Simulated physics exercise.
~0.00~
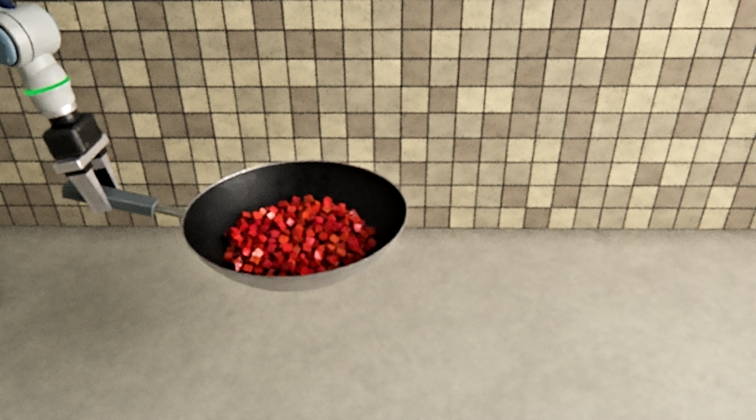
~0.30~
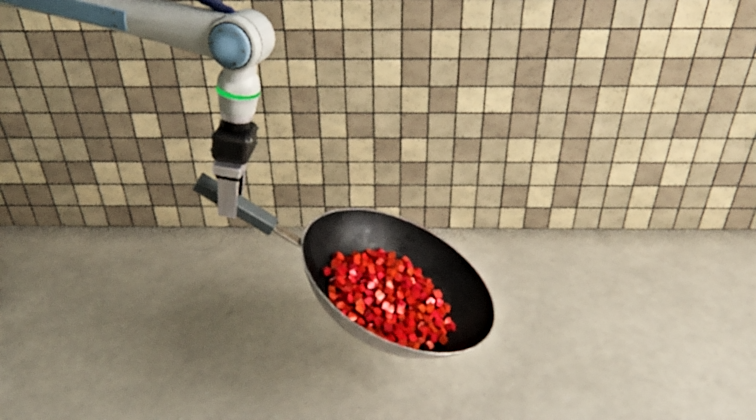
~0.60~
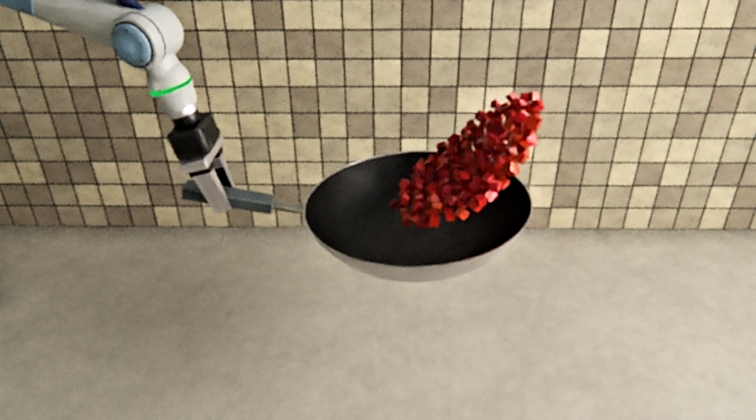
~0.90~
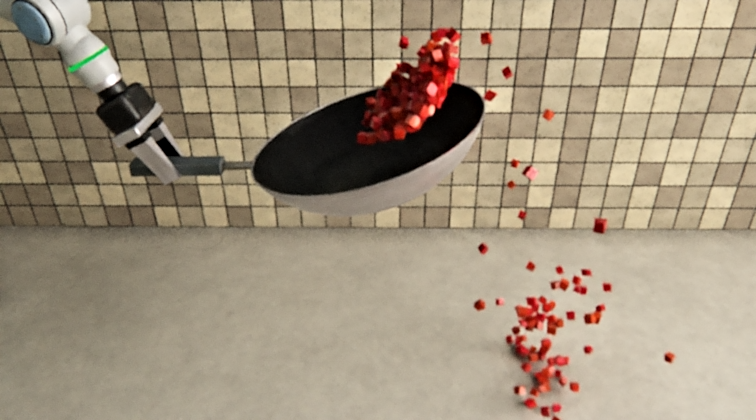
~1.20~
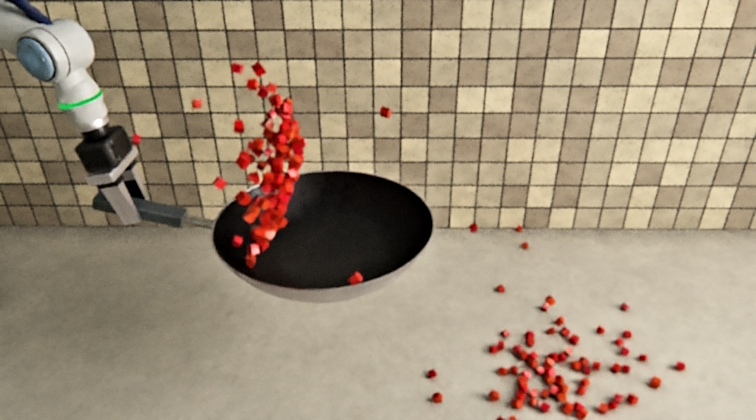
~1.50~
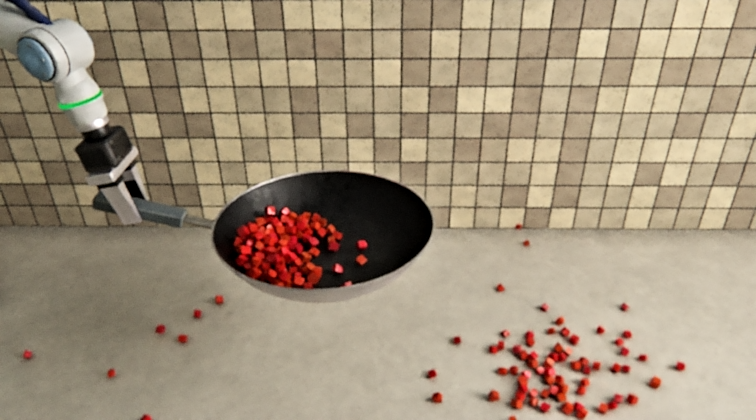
The clip shows a robot arm moving a frying pan of red vegetable dice right and down, then up and back left, tossing the dice into the air; many land back in the pan, while the rest end scattered across the grey counter.
